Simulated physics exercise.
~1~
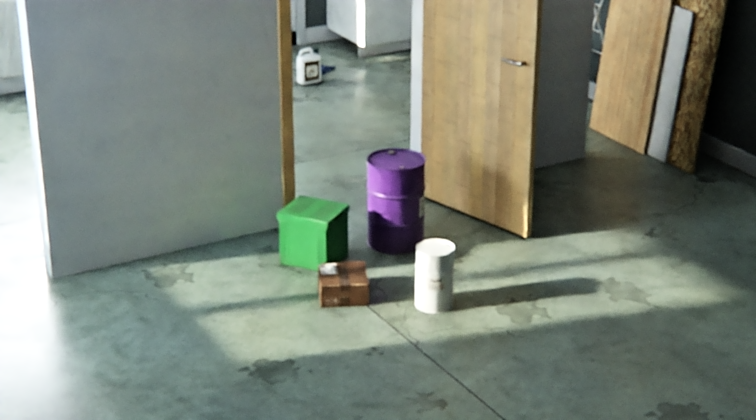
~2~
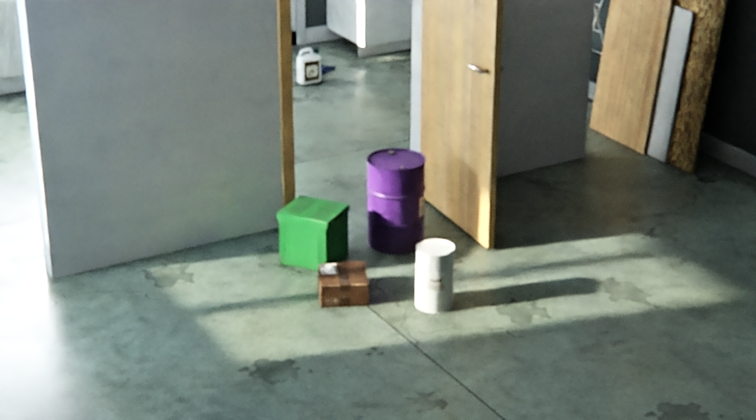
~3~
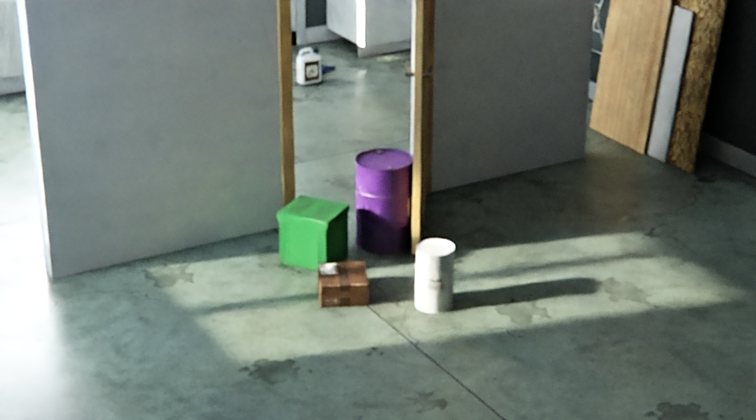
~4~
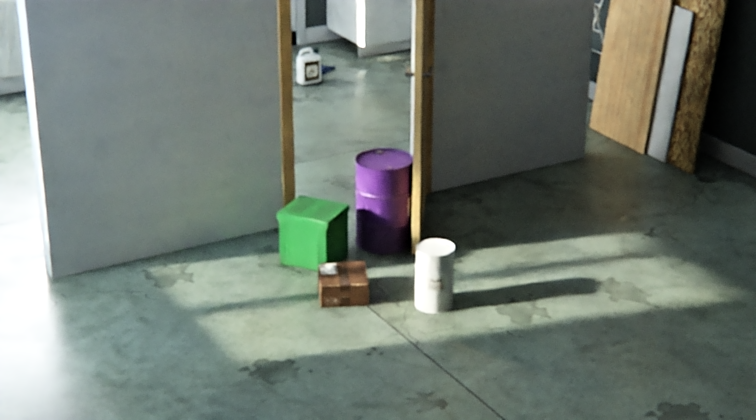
A wooden door standing wide open on the right side of a doorway begins to swing leftward, toward the opening. A purple drum stands upright in its path, with a green box, a small brown parcel and a white canister on the concrete floor nearby. The door keeps turning until it is seen nearly edge-on beside the drum, which shifts slightly to the left and stays upright. Then the motion stops, with the door still open and resting close against the drum. The green box, parcel and canister remain where they were.
